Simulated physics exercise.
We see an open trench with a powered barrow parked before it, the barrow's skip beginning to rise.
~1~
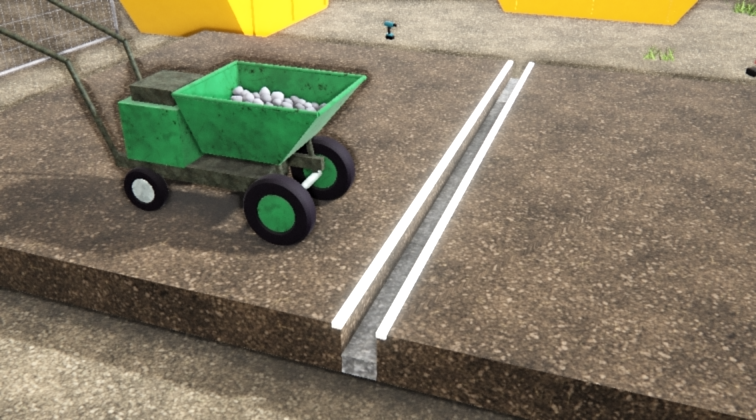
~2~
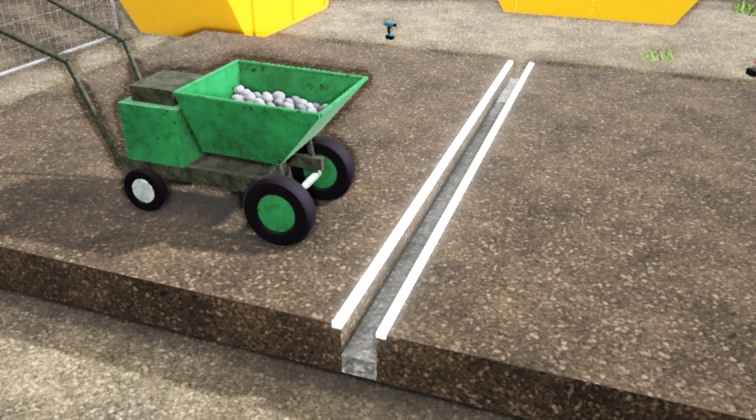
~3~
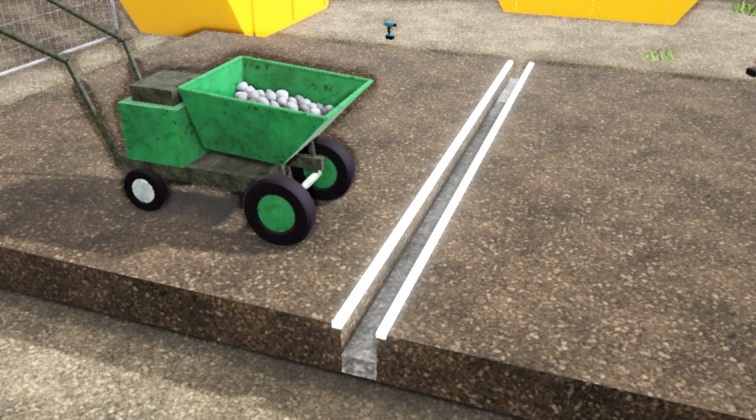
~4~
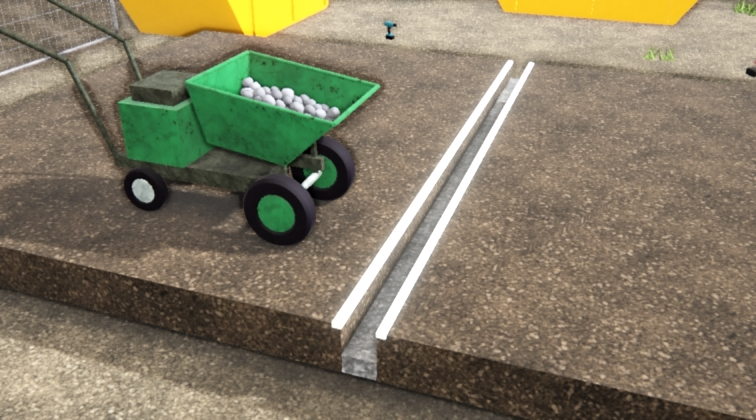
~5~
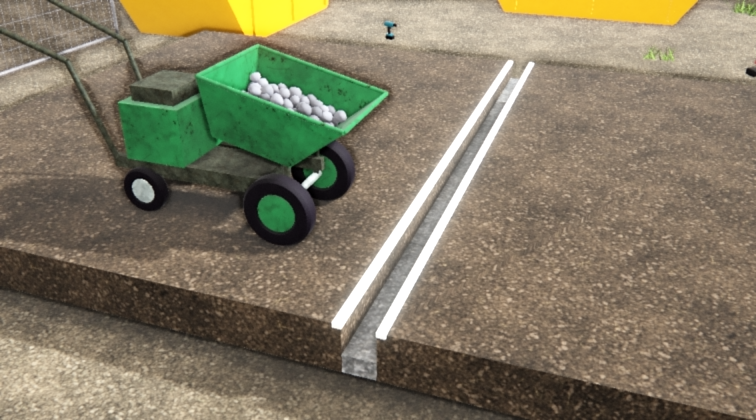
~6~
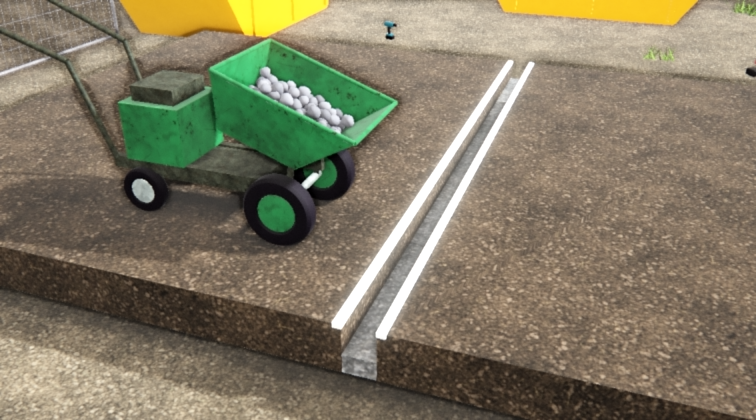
Green skip of a parked powered barrow tilting gradually forward to the right, carrying pale round cobbles beside a narrow open trench.
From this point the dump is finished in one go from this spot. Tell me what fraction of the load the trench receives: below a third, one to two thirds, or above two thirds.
The trench receives one to two thirds.
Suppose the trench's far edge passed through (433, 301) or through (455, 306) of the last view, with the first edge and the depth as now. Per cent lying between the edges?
Lab note: Try one 90 per cent, try two 100 per cent.
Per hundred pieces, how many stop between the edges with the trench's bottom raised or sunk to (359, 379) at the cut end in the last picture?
Close to 50 per cent.
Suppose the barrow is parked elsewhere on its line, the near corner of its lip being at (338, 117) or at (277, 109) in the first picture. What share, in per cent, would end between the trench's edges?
The share would be near 0 percent, and then near 60 percent.
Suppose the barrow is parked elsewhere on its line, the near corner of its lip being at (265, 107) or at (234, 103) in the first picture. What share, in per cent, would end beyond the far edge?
Position 1: Near 0 %; position 2: Near 0 %.
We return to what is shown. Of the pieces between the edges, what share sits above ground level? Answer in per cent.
Near 15 %.
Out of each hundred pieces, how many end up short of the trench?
I'd put it at some 0 per cent of the load.
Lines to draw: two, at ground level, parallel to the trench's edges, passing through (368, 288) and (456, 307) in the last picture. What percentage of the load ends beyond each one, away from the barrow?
Roughly 100 per cent, then roughly 20 per cent.
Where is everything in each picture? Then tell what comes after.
The first frame shows lip of the skip (318, 114), level; top of the load (258, 106), round cobbles; first edge of the trench (361, 286); far edge (403, 295), the trench under half as wide as the skip, and about as deep as wide.
The second frame shows lip of the skip (320, 115), level; top of the load (258, 111).
The third frame shows lip of the skip (325, 119), tipped barely; top of the load (251, 103).
The fourth frame shows lip of the skip (334, 125), tipped a little; top of the load (250, 105).
The fifth frame shows lip of the skip (343, 133), tipped a little; top of the load (257, 101).
The sixth frame shows lip of the skip (354, 144), tipped clearly; top of the load (266, 98); first edge of the trench (361, 286); far edge (403, 295).
Just after the last frame, skip tipped steeply; every one in the skip.
A moment on, skip tipped steeply; the larger part in the skip; about a tenth in or heaped over the trench; about a tenth beyond it.
Further on, skip tipped right over; about a tenth in the skip; roughly a third in or heaped over the trench; roughly half beyond it.
When it is over, skip tipped right over; just a few in the skip; roughly half in or heaped over the trench; roughly half beyond it.
